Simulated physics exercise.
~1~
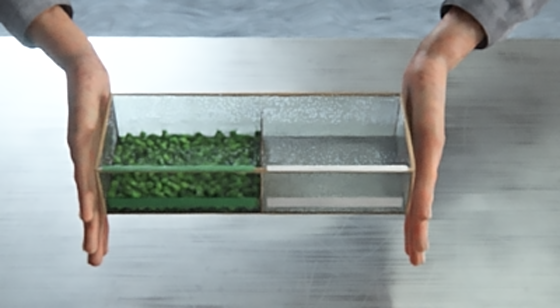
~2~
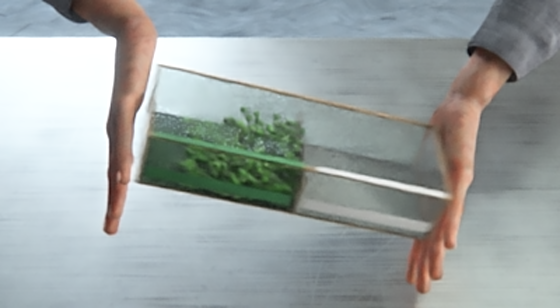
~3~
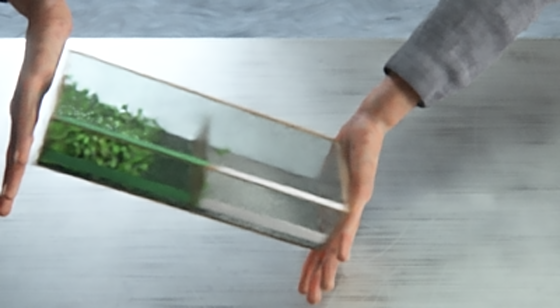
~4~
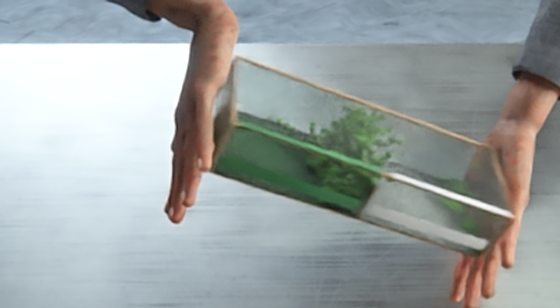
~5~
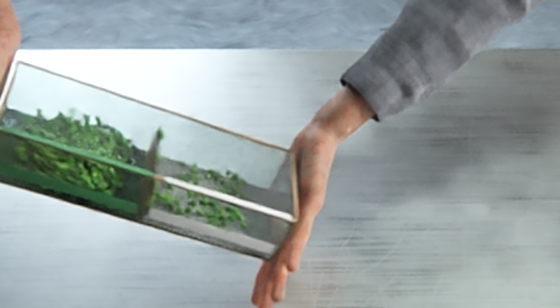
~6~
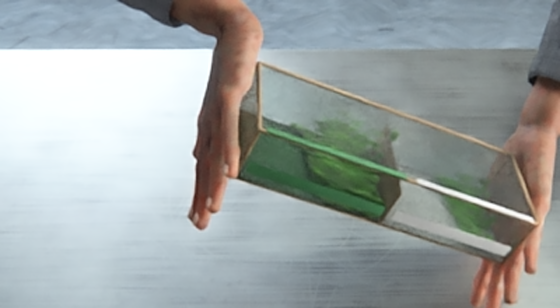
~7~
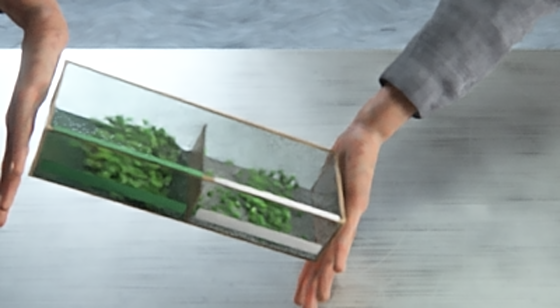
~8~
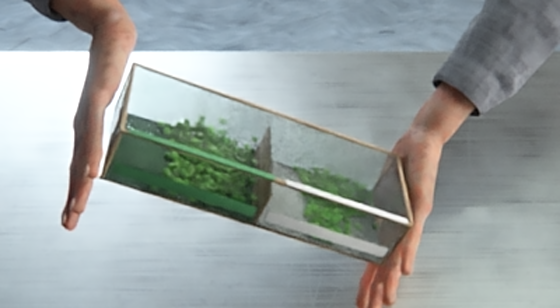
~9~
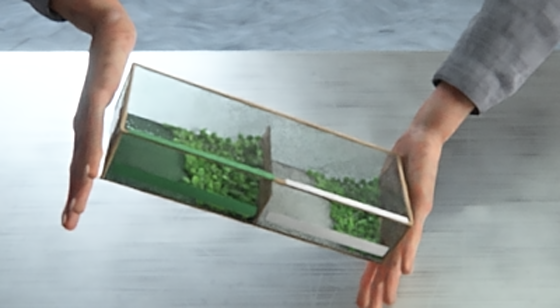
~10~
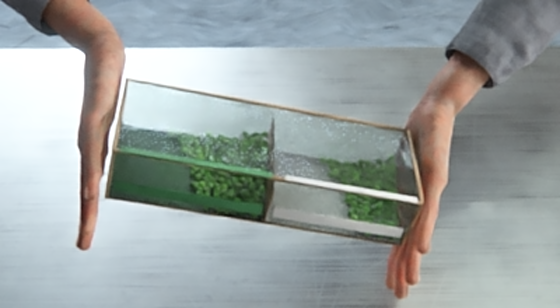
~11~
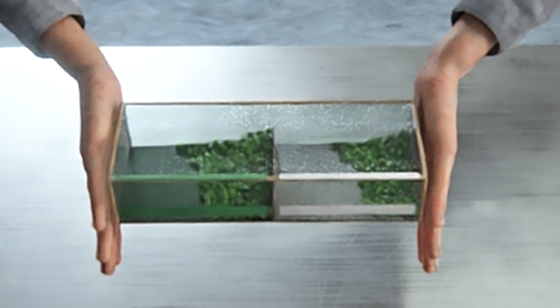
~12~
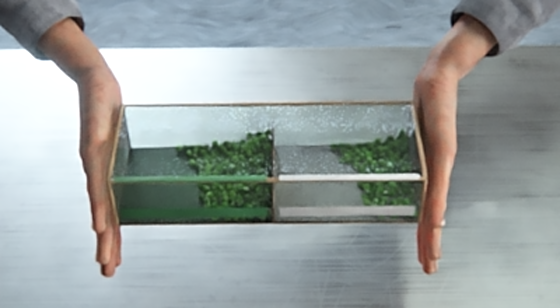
In the video, two hands hold a clear lidded box of green peas, tilt it down to the right and shake it side to side, sending some peas from the green section into the white one, then level it, leaving peas resting in both.
